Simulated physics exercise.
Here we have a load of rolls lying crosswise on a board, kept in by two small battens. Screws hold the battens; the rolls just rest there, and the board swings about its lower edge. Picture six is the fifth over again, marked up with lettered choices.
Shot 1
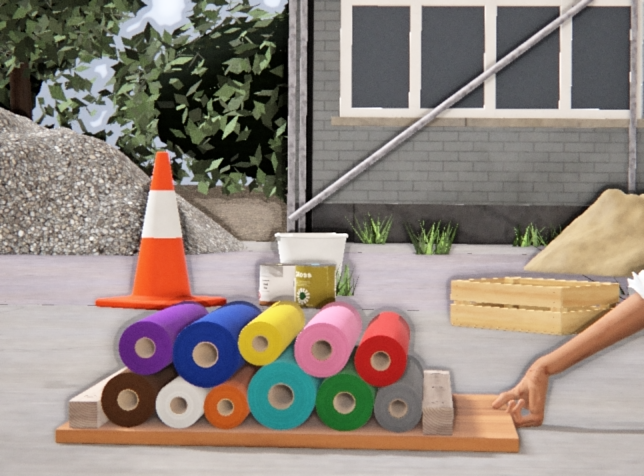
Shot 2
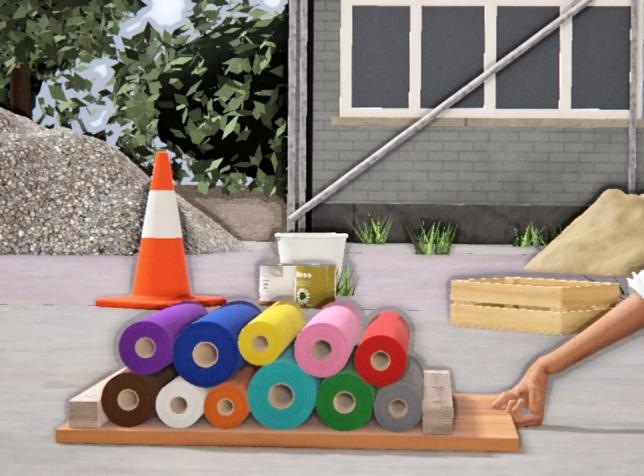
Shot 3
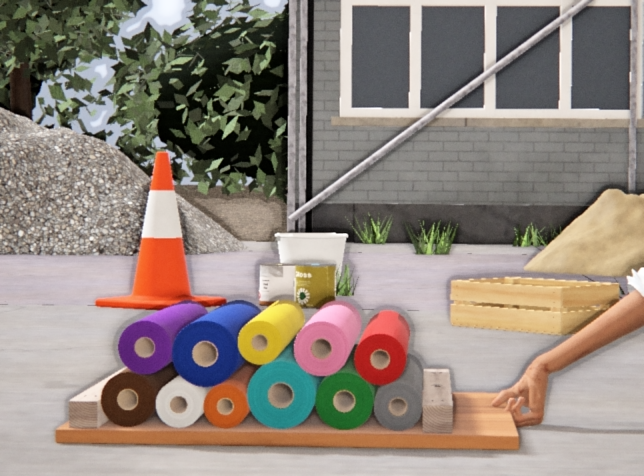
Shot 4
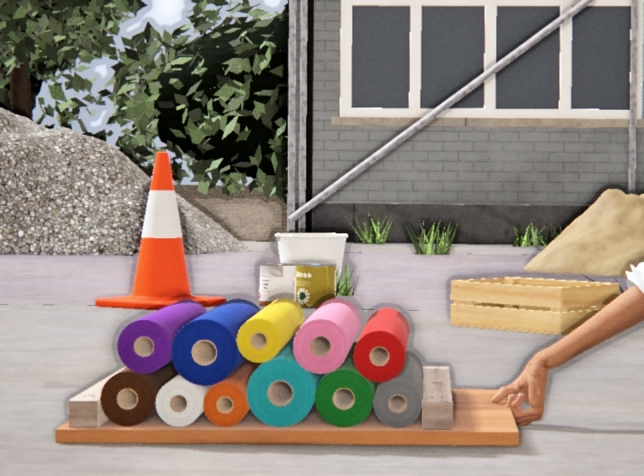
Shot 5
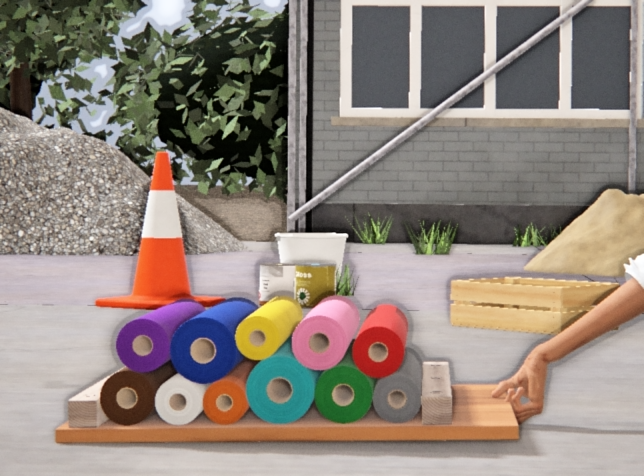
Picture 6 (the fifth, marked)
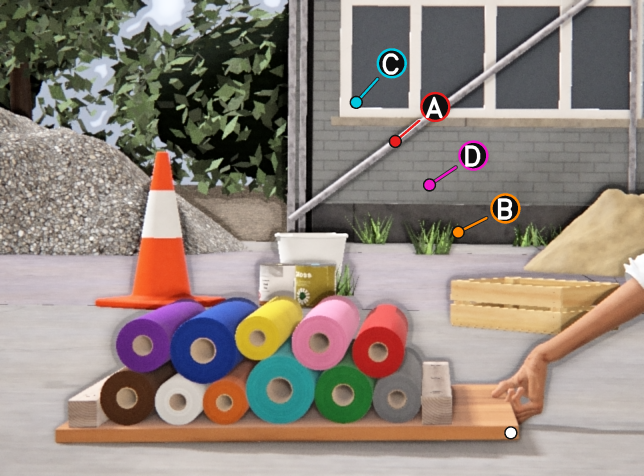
Colored rolls stacked on a board shift very slightly as a hand holds its right end.
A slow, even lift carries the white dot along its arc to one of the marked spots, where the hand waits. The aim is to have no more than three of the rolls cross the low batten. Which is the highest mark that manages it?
D is the limit.
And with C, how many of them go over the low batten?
At C the number is five.
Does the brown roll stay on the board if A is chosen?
Yes.
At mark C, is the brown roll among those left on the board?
Yes.
On the marked copy, A at (395, 141); B at (458, 232); C at (356, 102); D at (429, 185); the white dot at (511, 433).
Following D. Soon after the start, board at 19°.
Later, board at 34°.
In the end, board at 34°, three over the low batten (blue, yellow, purple).
As for the rest, A five over the low batten; B three over the low batten (blue, yellow, purple); C five over the low batten.
